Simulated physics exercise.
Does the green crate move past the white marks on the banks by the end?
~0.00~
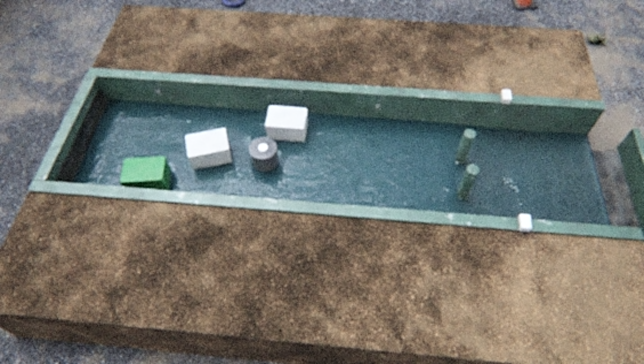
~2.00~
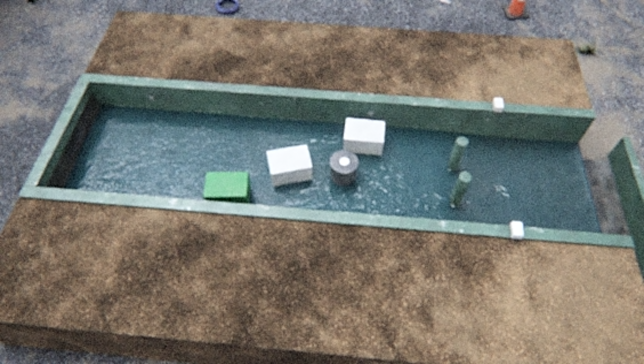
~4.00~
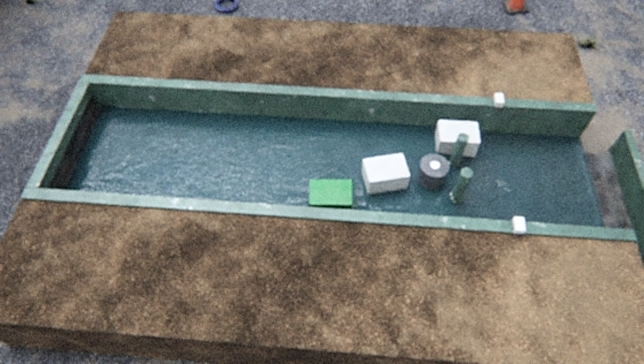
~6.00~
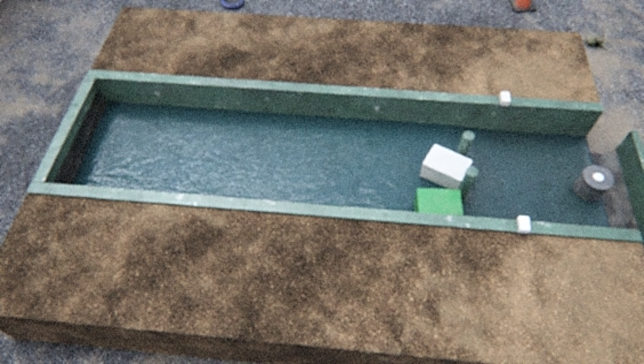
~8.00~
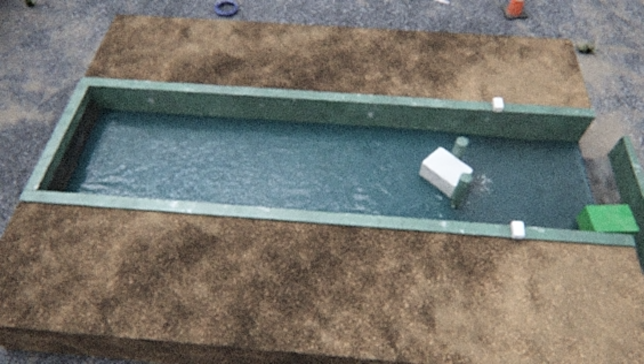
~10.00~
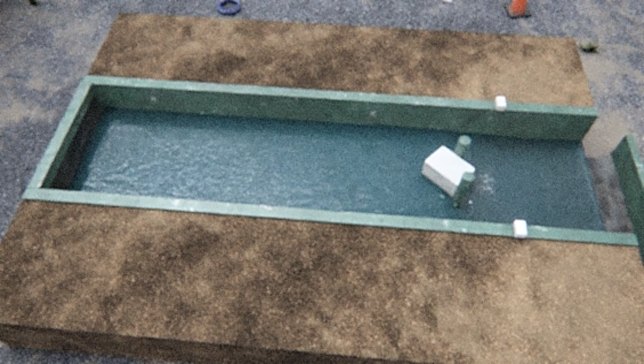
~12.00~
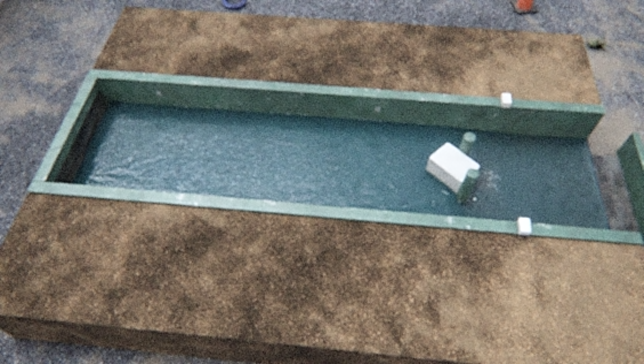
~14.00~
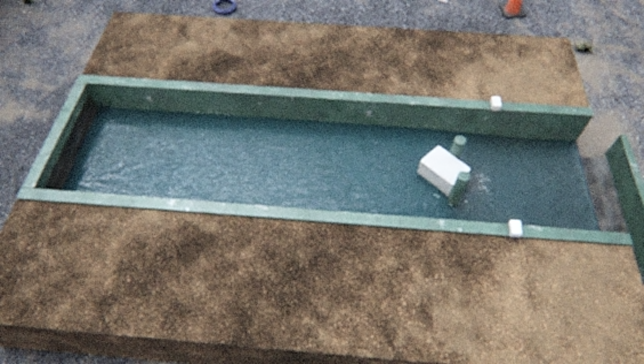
Yes, the green crate drifts right past the posts and the white marks, and it is gone from the channel by the end.
